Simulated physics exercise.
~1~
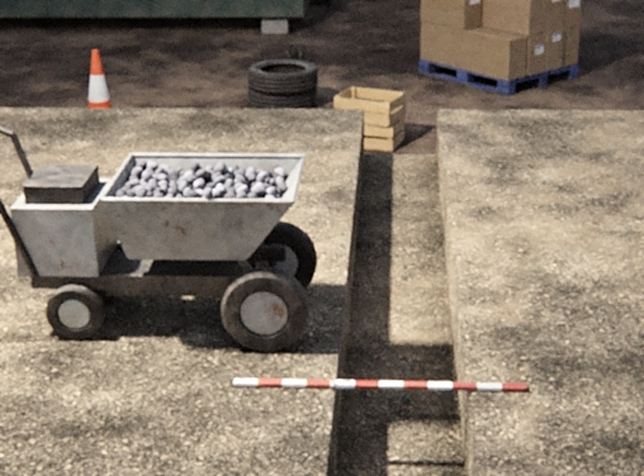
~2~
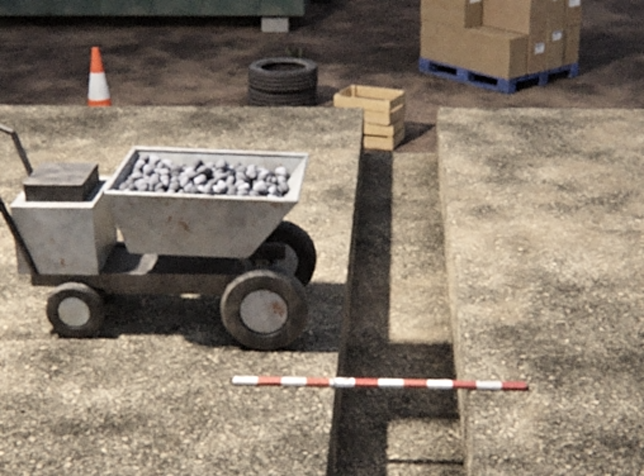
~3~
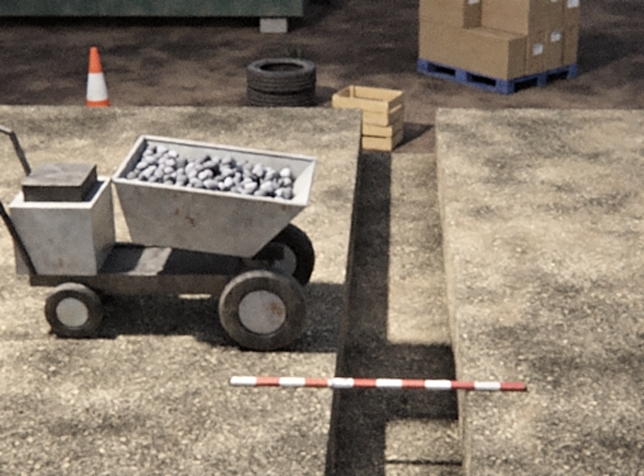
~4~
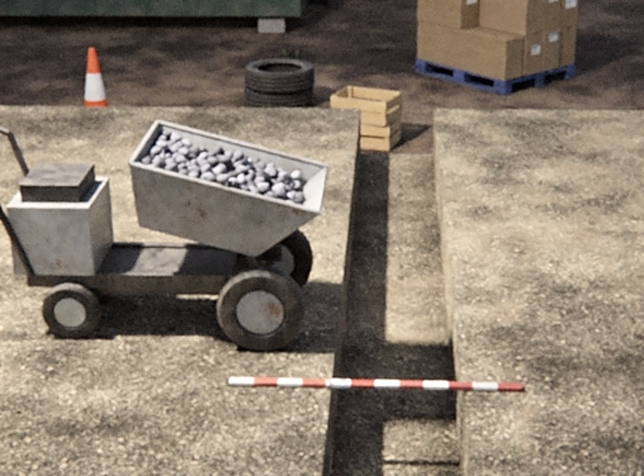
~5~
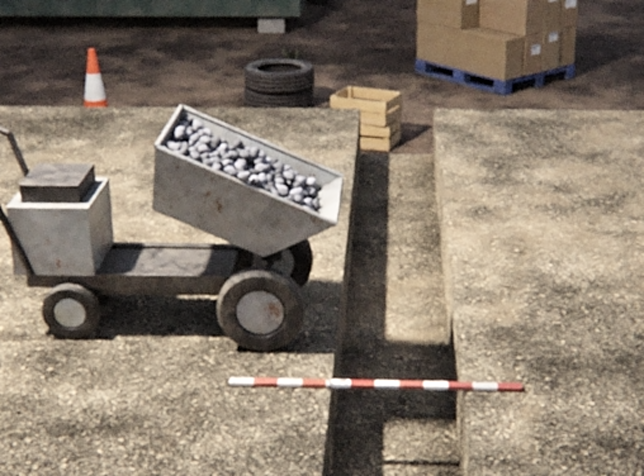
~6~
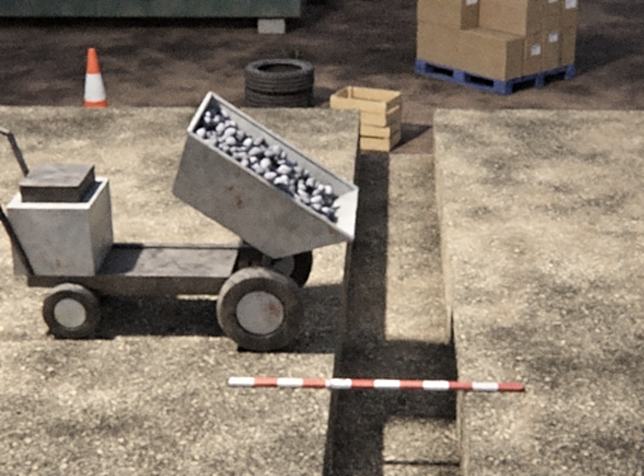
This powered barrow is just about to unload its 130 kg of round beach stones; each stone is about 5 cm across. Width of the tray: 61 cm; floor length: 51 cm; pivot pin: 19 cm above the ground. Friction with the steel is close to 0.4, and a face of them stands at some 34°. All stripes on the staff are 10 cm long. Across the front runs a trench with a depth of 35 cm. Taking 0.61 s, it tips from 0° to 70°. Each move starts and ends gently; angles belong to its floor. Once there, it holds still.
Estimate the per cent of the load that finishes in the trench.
Roughly 62 percent.
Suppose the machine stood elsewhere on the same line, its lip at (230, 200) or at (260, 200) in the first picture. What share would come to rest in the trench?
Roughly 100 in a hundred, then 90 in a hundred.
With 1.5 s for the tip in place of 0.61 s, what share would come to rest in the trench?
Then some 85 per cent would.
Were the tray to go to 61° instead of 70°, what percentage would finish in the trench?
Then close to 60 per cent.
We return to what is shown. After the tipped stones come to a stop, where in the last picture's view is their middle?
Their centre sits close to (441, 373).
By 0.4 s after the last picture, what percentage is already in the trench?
Roughly 30 percent of the load.
Then, 0.2 s after the last picture the floor is at 59°, 100 % in the tray; the foremost stones are at (370, 251).
Then, 0.4 s after the last picture the floor is at 70°, 67 % in the tray, 30 % in the trench, 3 % past the trench; the foremost stones are at (468, 312).
Then, 0.8 s after the last picture the floor is at 70°, 14 % in the tray, 48 % in the trench, 38 % past the trench; the foremost stones are past the picture's edge.
Then, 2.7 s after the last picture the floor is at 70°, 0 % in the tray, 62 % in the trench, 38 % past the trench; the foremost stones are past the picture's edge.
